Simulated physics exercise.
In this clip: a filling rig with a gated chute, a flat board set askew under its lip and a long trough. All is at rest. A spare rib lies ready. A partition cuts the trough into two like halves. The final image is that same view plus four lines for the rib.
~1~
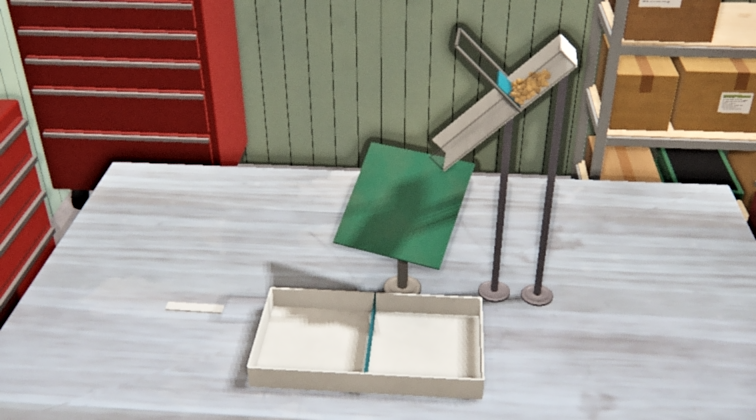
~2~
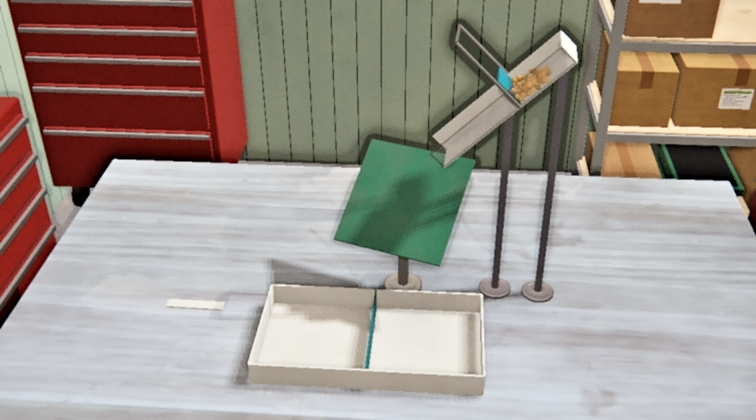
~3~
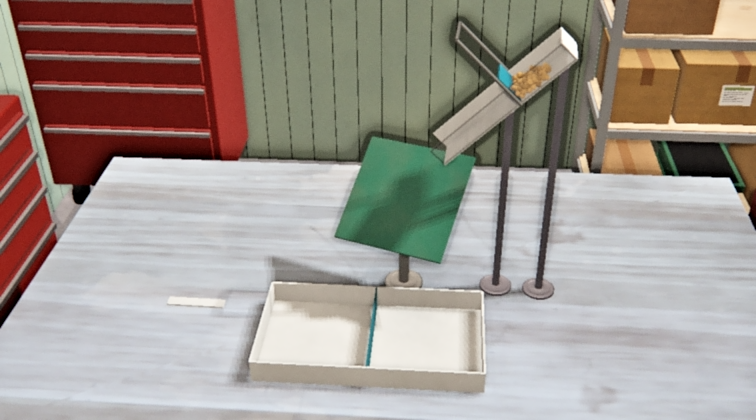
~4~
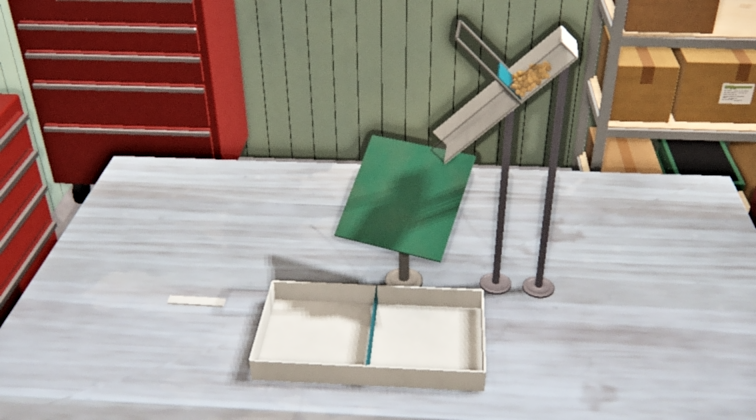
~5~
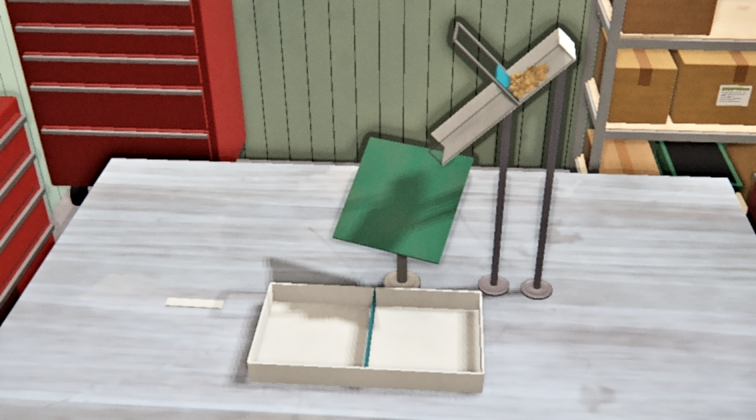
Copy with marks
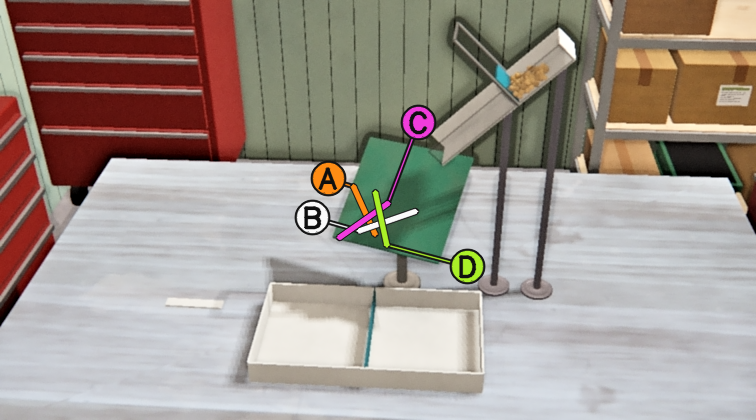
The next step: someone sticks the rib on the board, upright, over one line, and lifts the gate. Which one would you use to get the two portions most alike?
Choose A.
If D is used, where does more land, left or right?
The right half.
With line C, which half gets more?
The left half.
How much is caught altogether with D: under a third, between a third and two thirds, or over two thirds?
Line D gives over two thirds.
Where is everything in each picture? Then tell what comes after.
In the first frame, load behind the gate at (530, 87), dried chickpeas; lip of the chute at (445, 162), sloping fairly steeply.
In the second frame, middle of the board at (404, 199), tilted fairly steeply; middle of its low edge at (385, 252); of its high edge at (422, 149).
In the third frame, front corners of the trough at (250, 361) and (485, 373); front end of its middle wall at (366, 367); gate still shut at (502, 75).
In the fourth frame, middle of the load at (530, 79); lip at (446, 154).
In the fifth frame, middle of the load at (528, 81); lip at (444, 156).
On the marked copy, line A from (353, 186) to (375, 234); line B from (415, 211) to (359, 230); line C from (387, 203) to (339, 237); line D from (375, 192) to (386, 244).
With A, of what is caught, about half in the left half, about half in the right.
With B, of what is caught, nearly all in the left half, a stray few in the right.
With C, of what is caught, nearly all in the left half, a small part in the right.
With D, of what is caught, a small part in the left half, nearly all in the right.
